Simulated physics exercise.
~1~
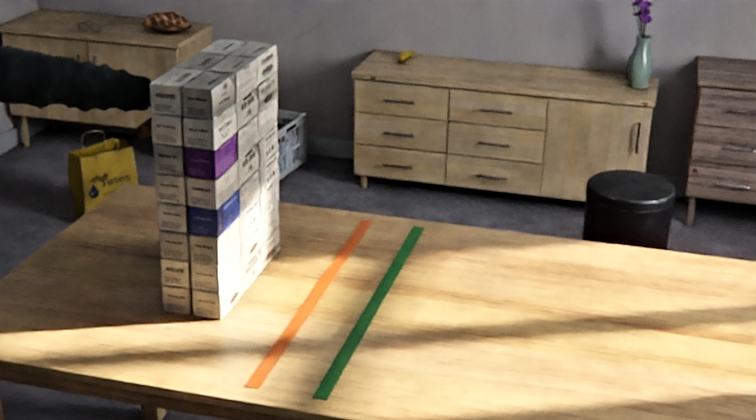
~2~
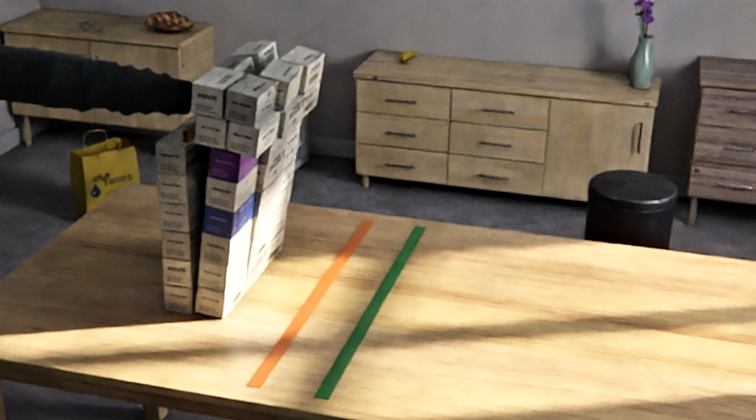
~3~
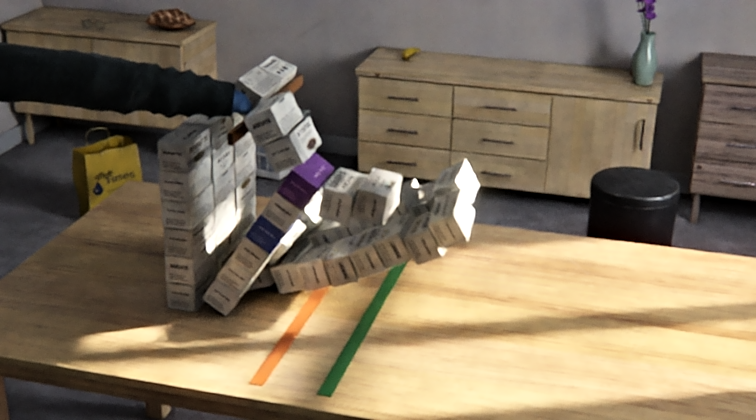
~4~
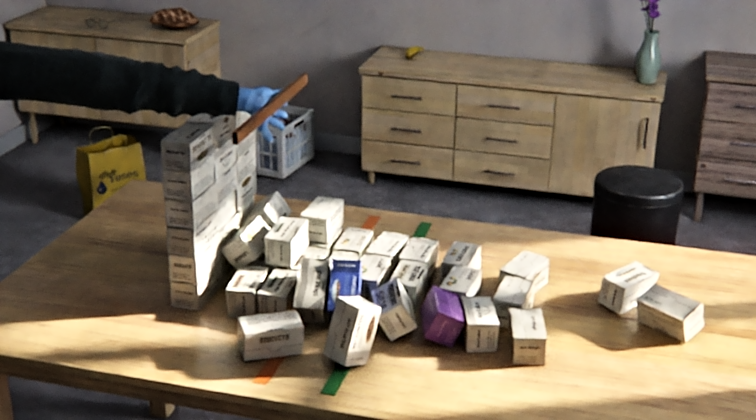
Gloved arm pushing a batten into a tall stack of small boxes, toppling the front part rightward across orange and green lines.
